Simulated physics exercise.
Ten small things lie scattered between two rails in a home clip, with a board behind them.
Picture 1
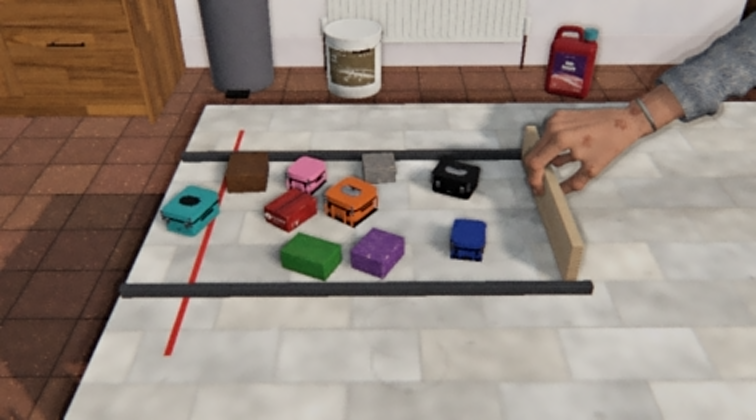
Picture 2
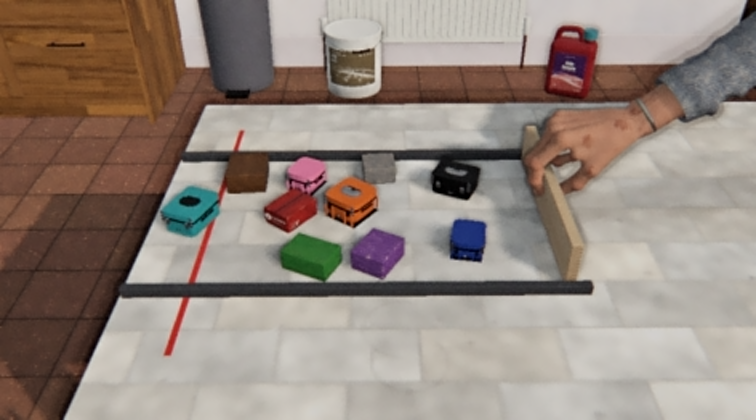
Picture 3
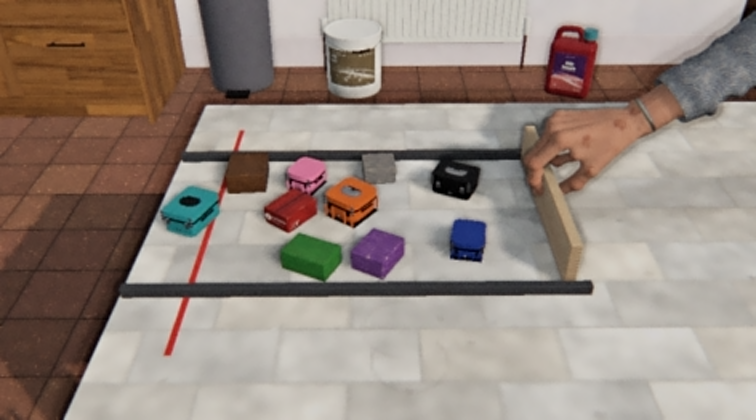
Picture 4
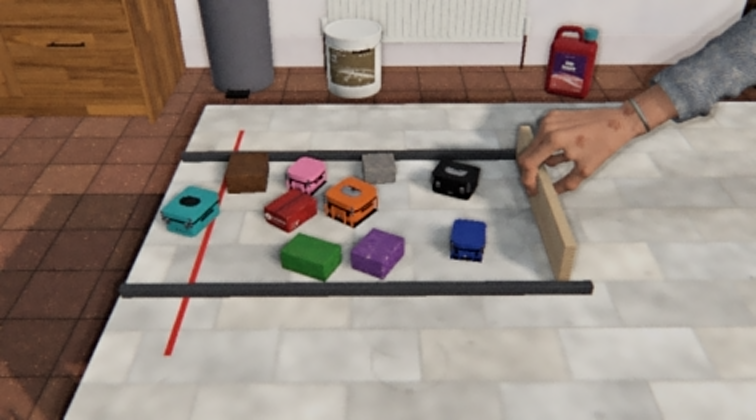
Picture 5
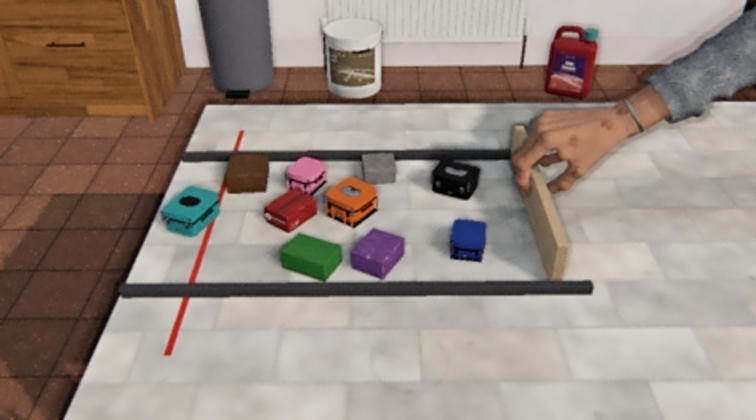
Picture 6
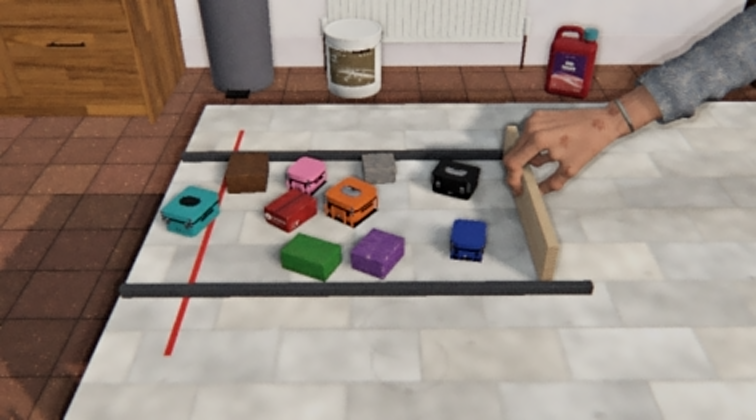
A hand slides a wooden board slightly left between two rails toward small scattered boxes.
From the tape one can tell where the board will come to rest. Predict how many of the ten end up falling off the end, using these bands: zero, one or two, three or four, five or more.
It ends with three pieces or four gone from the top.
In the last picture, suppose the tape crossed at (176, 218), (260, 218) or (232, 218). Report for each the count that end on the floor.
In order, the counts are 6, 0 and 3.
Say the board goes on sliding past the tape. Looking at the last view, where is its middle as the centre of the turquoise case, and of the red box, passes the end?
I'd put it close to (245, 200), and close to (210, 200) for the other one.
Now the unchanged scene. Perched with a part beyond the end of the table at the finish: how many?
The number overhanging is 3.
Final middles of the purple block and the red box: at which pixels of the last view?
The purple block comes to rest close to (144, 262), while the red box rests close to (157, 211).
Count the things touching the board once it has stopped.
It's 4.
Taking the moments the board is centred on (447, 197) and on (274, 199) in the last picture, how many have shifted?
Counts: 2 / 10.
A little later, none off yet; turquoise case at rest near (192, 212); brown block at rest near (248, 173); red box at rest near (291, 210).
When it is over, the number that fall off is three or four; down, green block, brown block and turquoise case.
